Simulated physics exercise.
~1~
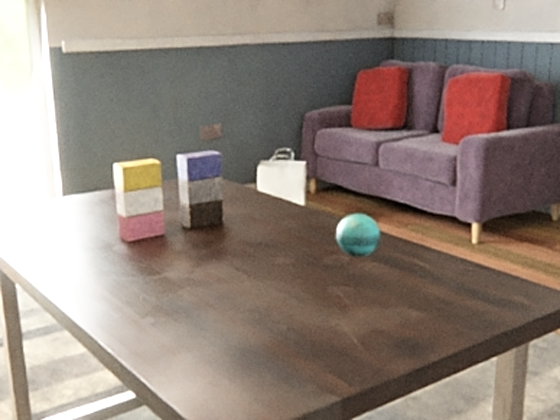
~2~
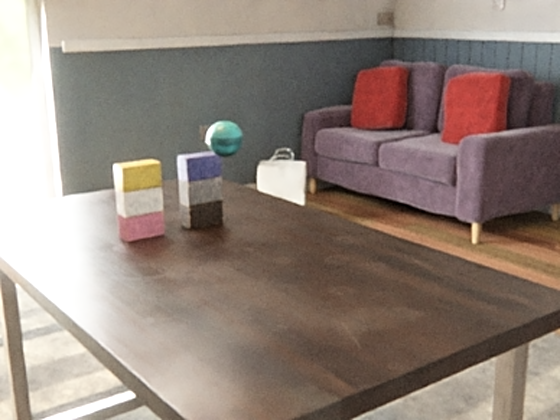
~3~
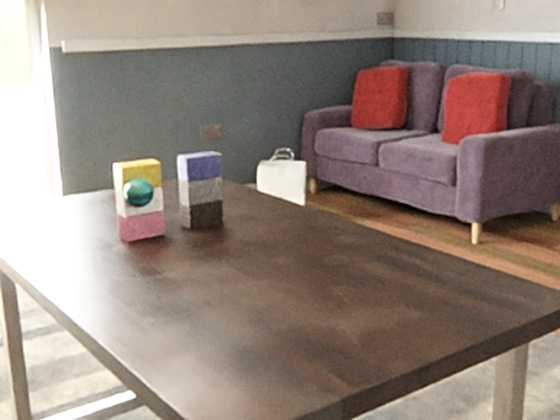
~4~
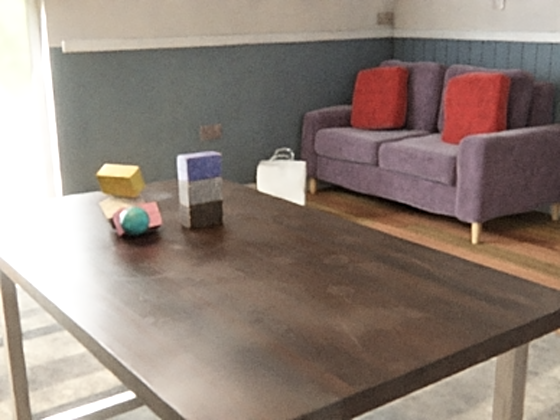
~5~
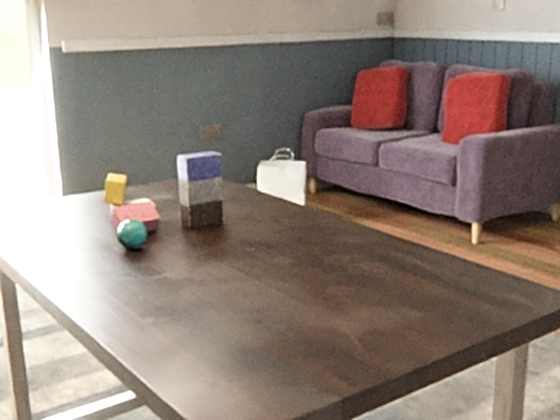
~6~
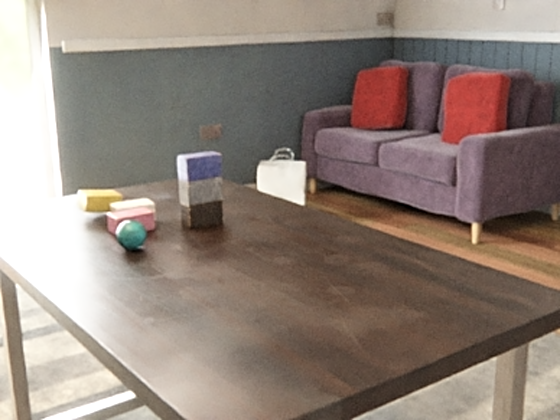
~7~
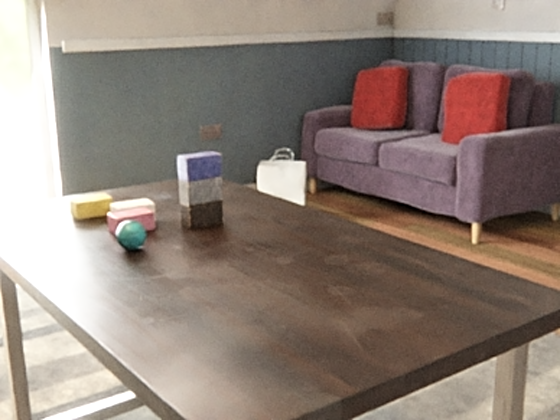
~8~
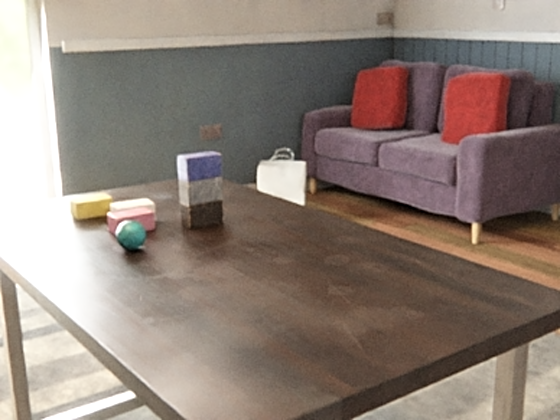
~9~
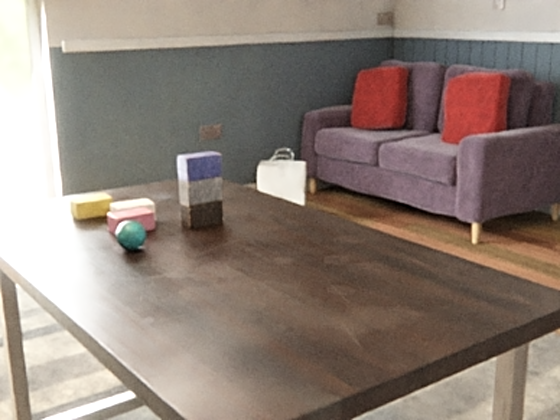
In a room with a purple sofa and red cushions, two short stacks of three blocks stand on a dark table, with a turquoise ball to their right. The ball flies left past the top of the blue, grey and black stack, then drops in front of the yellow, white and pink one. That left stack buckles and comes apart, the yellow block tumbling off to the left. The ball settles in front of the fallen pieces. At the end the yellow, white and pink blocks lie toppled, while the other stack still stands untouched.
